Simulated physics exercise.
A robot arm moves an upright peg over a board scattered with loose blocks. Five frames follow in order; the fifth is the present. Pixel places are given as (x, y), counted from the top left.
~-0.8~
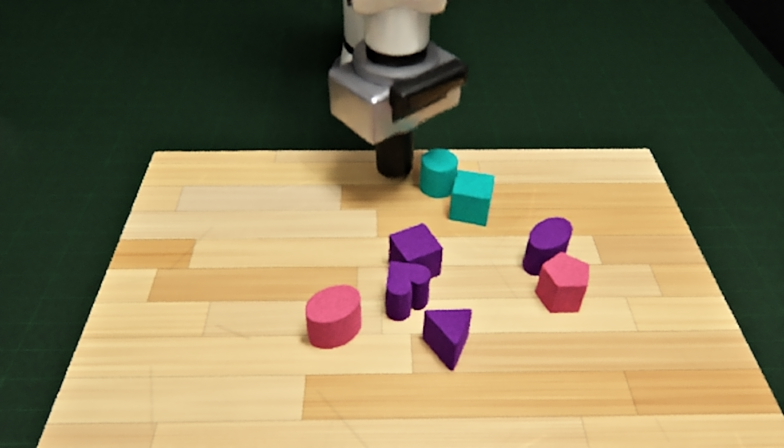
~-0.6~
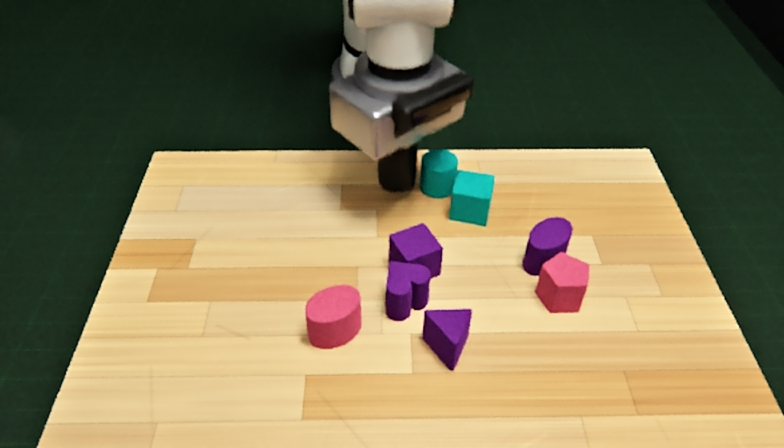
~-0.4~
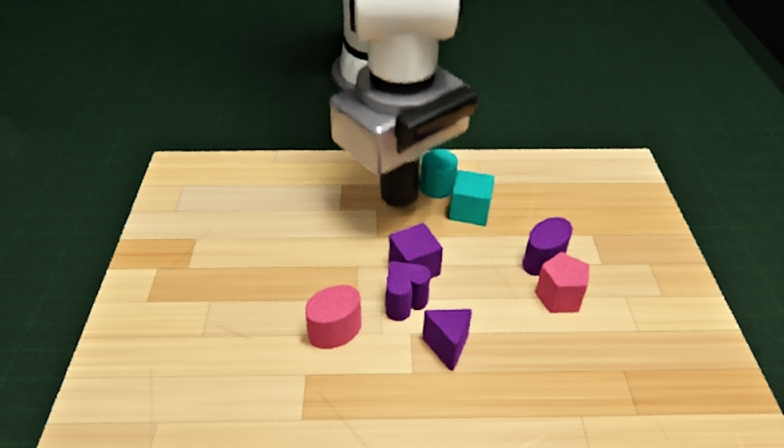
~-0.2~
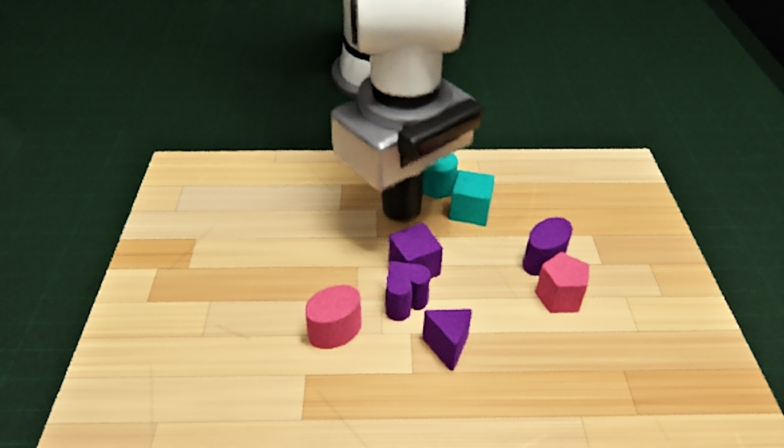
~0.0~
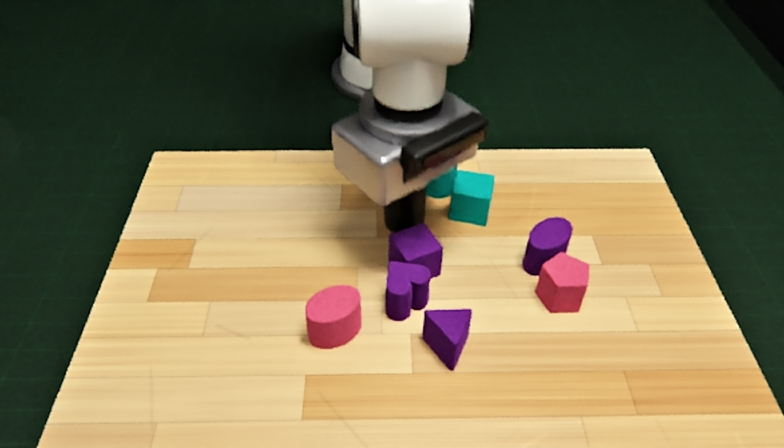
A robot arm holding a dark upright peg reaches over a light wooden board on a dark green surface, seen from a fixed, raised view at the front. Teal blocks sit near the back, purple blocks and a pink oval around the middle, and a purple oval beside a pink pentagon at right. The peg moves steadily forward to the purple square piece, while every block stays still.
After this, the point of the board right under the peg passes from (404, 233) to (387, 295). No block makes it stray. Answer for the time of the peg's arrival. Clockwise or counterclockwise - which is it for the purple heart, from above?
Viewed from the top, it goes clockwise.
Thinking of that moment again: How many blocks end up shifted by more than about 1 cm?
Once the path ends, two blocks will have shifted.
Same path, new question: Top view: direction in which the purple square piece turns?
It twists against the clock when seen from above.
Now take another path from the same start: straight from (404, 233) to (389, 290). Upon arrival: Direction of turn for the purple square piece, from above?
It goes round opposite to clock hands.
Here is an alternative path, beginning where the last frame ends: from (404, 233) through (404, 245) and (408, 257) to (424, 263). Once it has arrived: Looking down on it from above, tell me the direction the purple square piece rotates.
I'd predict that, seen from above, the purple square piece rotates clockwise.
The first path, step by step. Halfway along, peg at (396, 252); purple heart at (407, 297), turned 35° clockwise; purple square piece at (419, 264), turned 20° anticlockwise.
At the end, peg at (388, 284); pink oval block not moved; purple heart at (404, 303), turned 20° clockwise; purple square piece at (431, 279), turned 35° anticlockwise.
